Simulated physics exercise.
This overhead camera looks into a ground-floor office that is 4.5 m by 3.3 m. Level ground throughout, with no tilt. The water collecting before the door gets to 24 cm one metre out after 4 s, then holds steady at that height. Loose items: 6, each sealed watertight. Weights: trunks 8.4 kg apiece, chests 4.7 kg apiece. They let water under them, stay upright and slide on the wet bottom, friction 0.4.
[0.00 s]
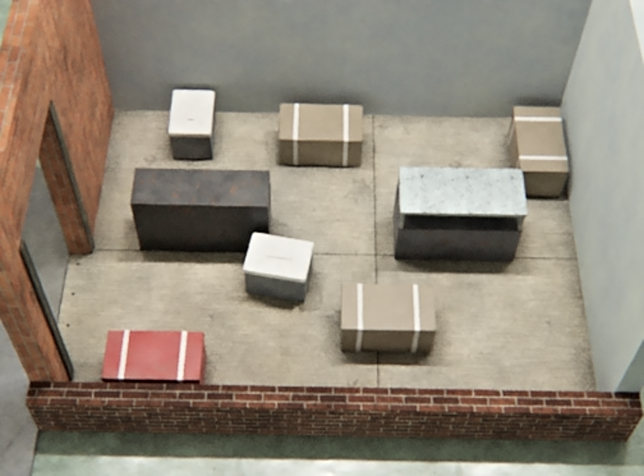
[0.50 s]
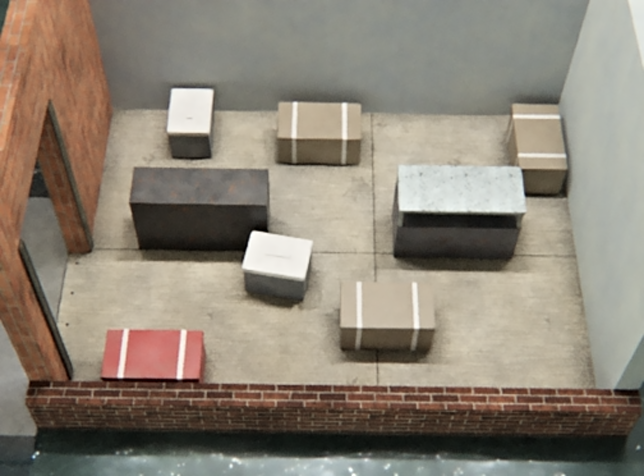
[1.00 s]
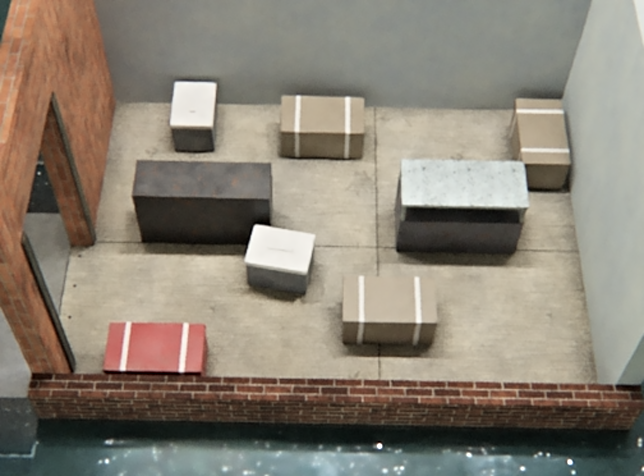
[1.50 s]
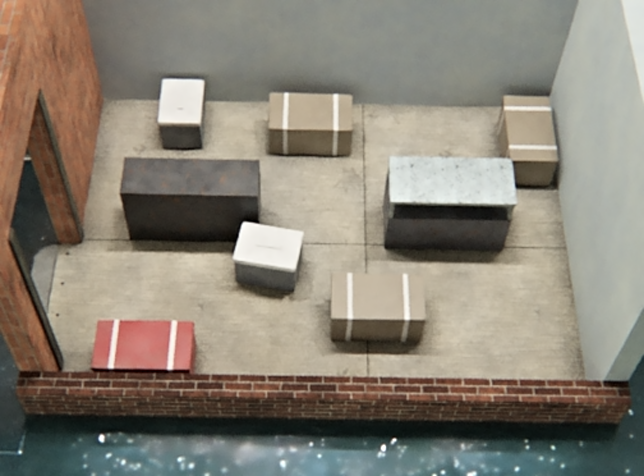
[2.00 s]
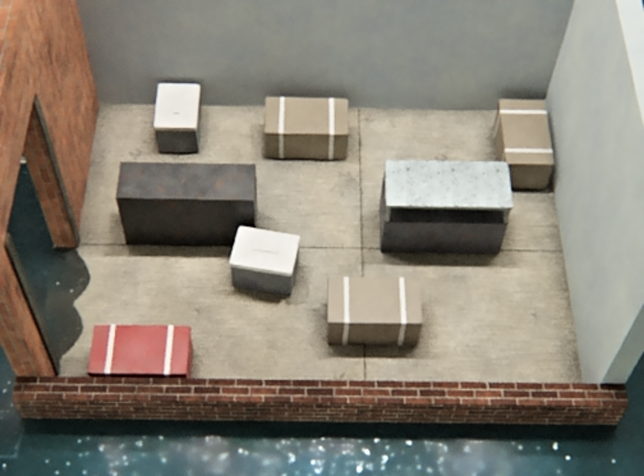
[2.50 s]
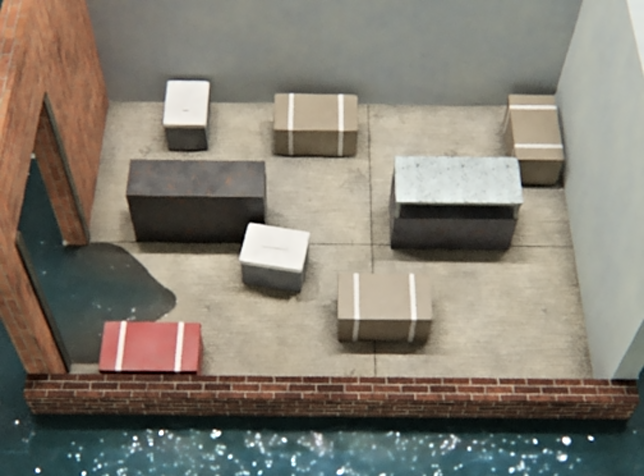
Dark water gathers outside a brick-walled room, then spreads through the left doorway across the floor.
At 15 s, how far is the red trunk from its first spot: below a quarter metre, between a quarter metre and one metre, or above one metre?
It winds up well off.
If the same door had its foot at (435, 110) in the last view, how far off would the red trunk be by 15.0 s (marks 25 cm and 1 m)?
Well, the red trunk scoots a little.
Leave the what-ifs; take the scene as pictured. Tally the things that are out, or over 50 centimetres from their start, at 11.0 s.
Tally: 6.
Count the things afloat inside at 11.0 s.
At that moment 6.
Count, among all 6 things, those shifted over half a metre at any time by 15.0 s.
That comes to 6.
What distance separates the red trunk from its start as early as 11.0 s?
Around 300 centimetres.
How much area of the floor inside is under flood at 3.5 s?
About 3.0 m2 is covered.
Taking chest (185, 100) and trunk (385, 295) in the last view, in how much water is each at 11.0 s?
Some 8 cm at the first, some 20 cm at the second.
After 3.5 s the red trunk is near (152, 354), 0.1 m from its start, aground; 0 afloat.
After 6.8 s the red trunk is near (398, 310), 2.1 m from its start, afloat; 3 afloat.
After 11.0 s the red trunk is near (482, 257), 2.9 m from its start, afloat; 6 afloat.
After 15.0 s the red trunk is near (493, 235), 3.1 m from its start, afloat; 6 afloat.
